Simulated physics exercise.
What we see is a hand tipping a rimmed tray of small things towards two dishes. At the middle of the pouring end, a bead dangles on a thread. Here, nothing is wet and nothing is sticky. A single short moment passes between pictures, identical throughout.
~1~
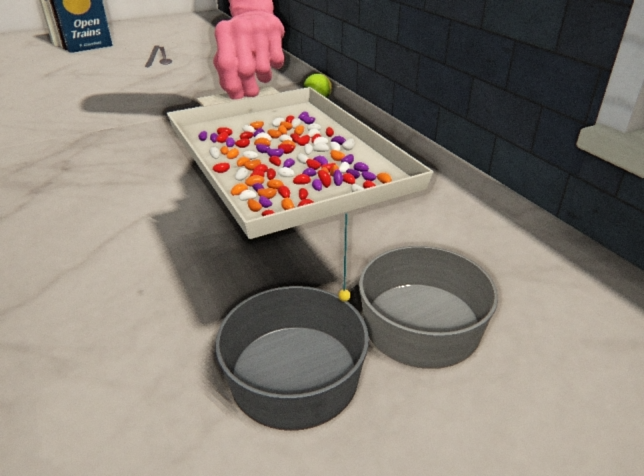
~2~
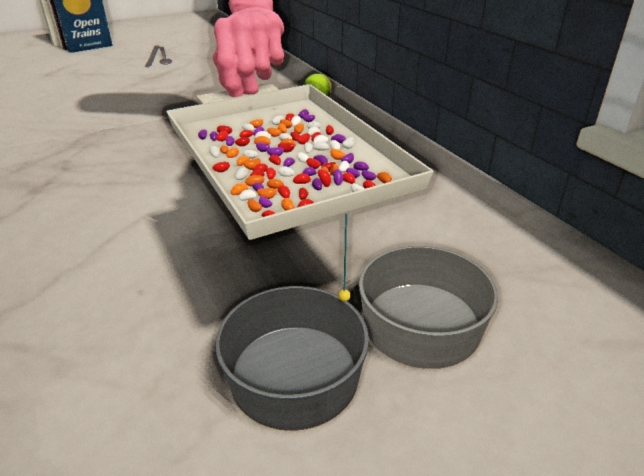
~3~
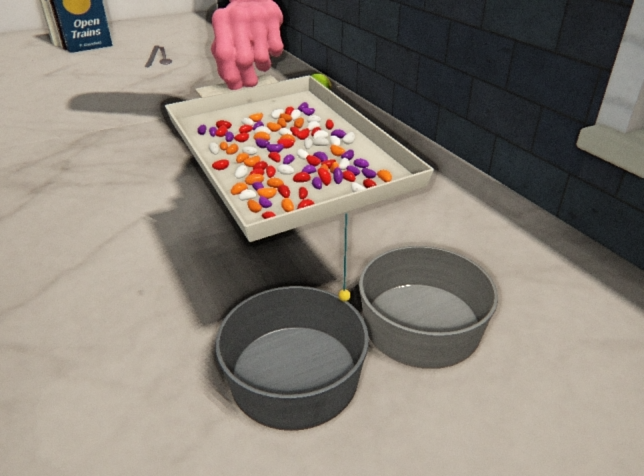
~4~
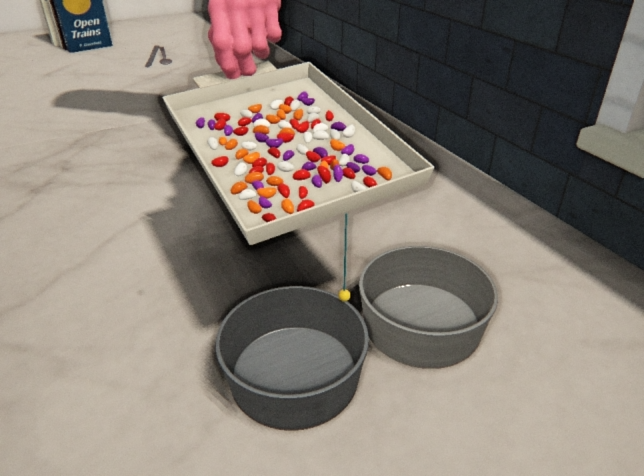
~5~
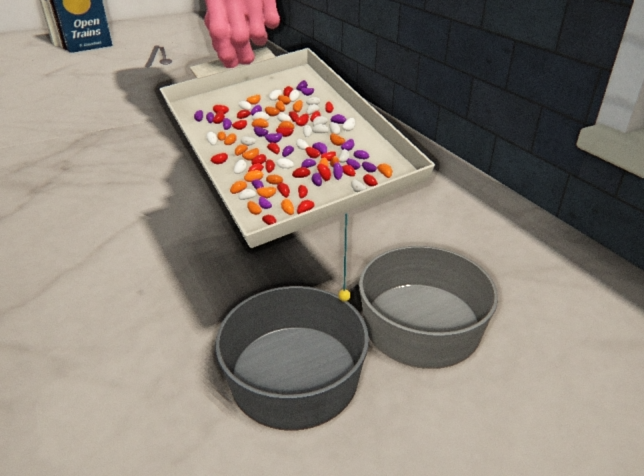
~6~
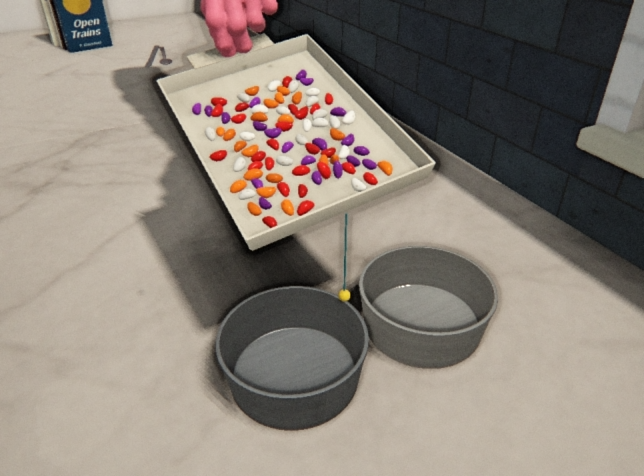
Pink hand raising the back of a rimmed tray of colourful jelly beans, tilting it towards two grey dishes on a marble counter.
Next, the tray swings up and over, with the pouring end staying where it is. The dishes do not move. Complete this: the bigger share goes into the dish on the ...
Left.
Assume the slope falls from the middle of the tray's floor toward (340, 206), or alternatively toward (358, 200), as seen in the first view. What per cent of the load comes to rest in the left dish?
Shares, approx.: 30 %, then 20 %.
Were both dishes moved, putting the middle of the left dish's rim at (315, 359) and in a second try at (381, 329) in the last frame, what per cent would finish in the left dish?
About 70% on the first try and 10% on the second.
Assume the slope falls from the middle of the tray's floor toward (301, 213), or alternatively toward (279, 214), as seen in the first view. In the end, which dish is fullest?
Results - the dish on the left side first, the dish on the left side second.
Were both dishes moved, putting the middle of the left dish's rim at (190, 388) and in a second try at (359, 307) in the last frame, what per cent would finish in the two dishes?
About 70 in a hundred, then about 10 in a hundred.
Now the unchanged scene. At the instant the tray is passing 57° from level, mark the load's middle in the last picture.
Somewhere near pixel (275, 169).
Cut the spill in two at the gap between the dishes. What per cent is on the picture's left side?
100 %, near enough.
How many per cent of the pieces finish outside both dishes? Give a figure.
Result: Near 20 % of the load.
Just after the last frame, tray tipped steeply; every one on the tray.
A moment on, tray tipped right over; every one on the tray.
Further on, tray tipped past a quarter turn; the larger part in the left dish; about a tenth outside both.
When it is over, tray tipped past a quarter turn; the larger part in the left dish; not one in the right dish; about a tenth outside both.
